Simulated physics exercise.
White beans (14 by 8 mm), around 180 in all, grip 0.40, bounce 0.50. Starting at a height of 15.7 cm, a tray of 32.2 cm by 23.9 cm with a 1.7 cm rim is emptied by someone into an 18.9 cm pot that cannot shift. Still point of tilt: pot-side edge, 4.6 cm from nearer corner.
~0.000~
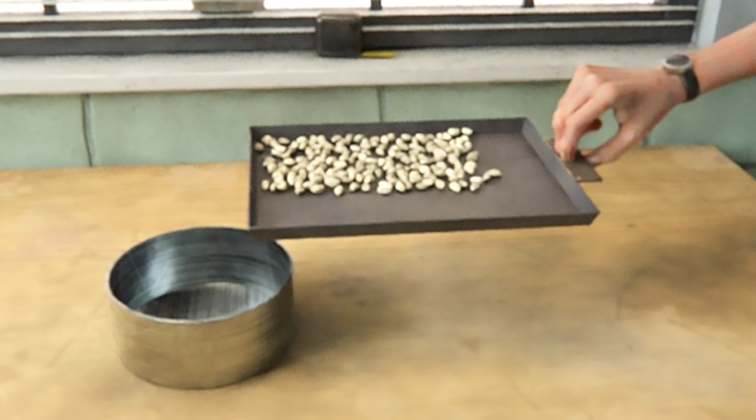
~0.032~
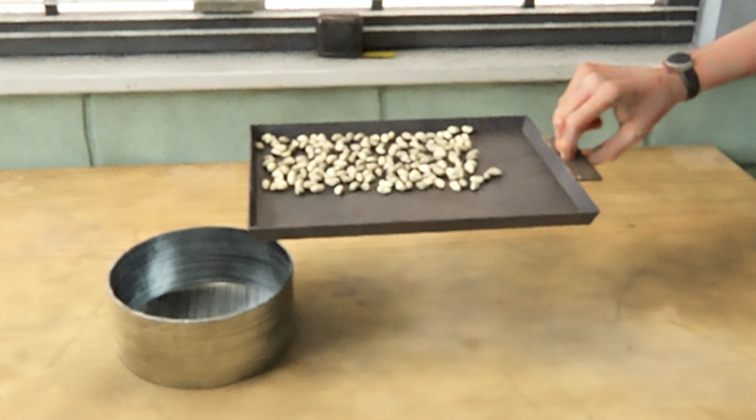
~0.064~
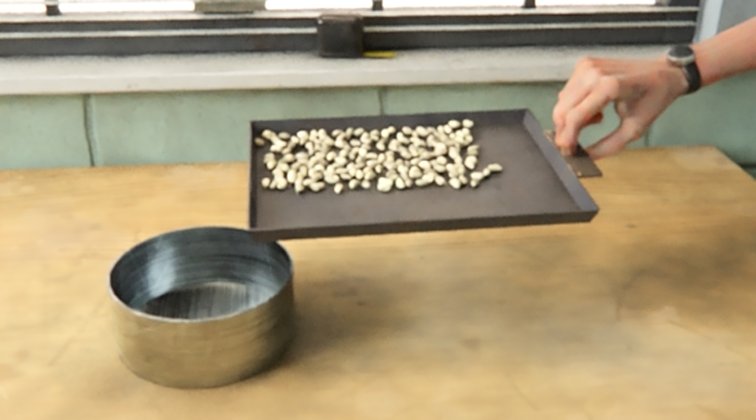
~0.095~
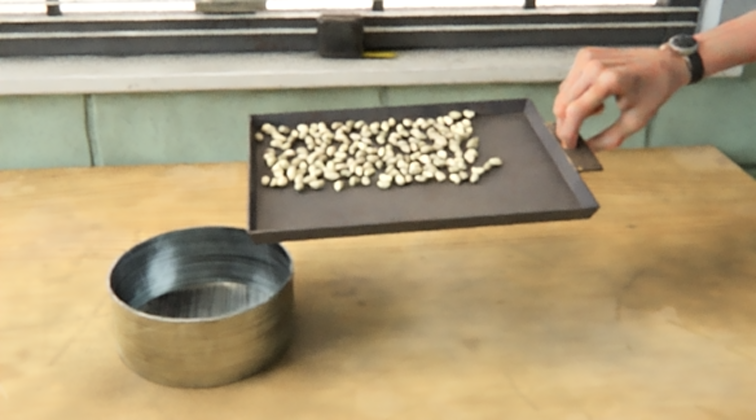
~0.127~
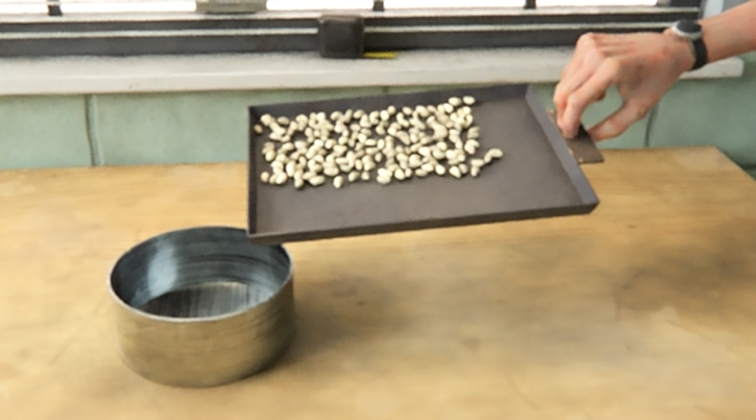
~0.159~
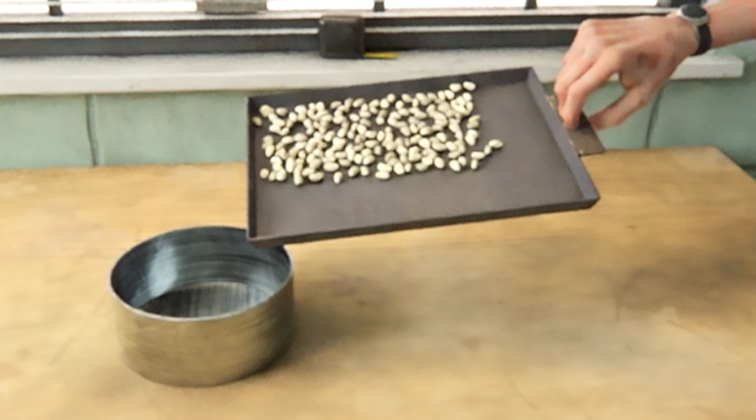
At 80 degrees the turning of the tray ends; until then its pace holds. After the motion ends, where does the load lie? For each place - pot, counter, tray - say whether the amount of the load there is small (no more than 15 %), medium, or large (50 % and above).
Pot: Small; counter: Large; left on the tray: Small.
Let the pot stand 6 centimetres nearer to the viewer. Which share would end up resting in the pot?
Share in pot: Approx. 50 %.
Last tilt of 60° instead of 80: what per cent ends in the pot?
0 per cent.
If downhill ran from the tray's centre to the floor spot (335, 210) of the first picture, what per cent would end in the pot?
That comes to around 40 per cent.
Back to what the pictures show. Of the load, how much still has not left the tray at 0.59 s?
Some 85 per cent of the load.
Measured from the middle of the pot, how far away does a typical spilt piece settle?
That comes to near 18 cm.
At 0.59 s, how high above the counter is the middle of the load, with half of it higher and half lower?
Some 16 cm.
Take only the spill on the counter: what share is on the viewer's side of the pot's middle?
100 %.
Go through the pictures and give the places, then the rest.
In the first picture, tray tilt 0 degrees, front corners at (255, 225) and (592, 209); middle of the pieces at (371, 162); pot at (201, 269).
In the second picture, tray tilt 1 degrees, front corners at (255, 225) and (592, 209); middle of the pieces at (372, 161).
In the third picture, tray tilt 2 degrees, front corners at (255, 226) and (592, 207); middle of the pieces at (372, 157).
In the fourth picture, tray tilt 5 degrees, front corners at (254, 228) and (592, 204), lowest corner left front; middle of the pieces at (372, 151).
In the fifth picture, tray tilt 9 degrees, front corners at (254, 231) and (592, 199), lowest corner left front; middle of the pieces at (371, 144).
In the sixth picture, tray tilt 13 degrees, front corners at (254, 235) and (592, 195), lowest corner left front; middle of the pieces at (371, 135); pot at (202, 268). Its pace works out near 130 degrees a second.
After 0.42 s, tilt 47 degrees; the tray holds 100 %, the pot 0 %.
After 0.59 s, tilt 69 degrees; the tray holds 85 %, the pot 0 %.
After 0.88 s, tilt 80 degrees; the tray holds 5 %, the pot 0 %.
By 2.2 s all is still; pot 5 %, counter 95 %, tray 0 %.
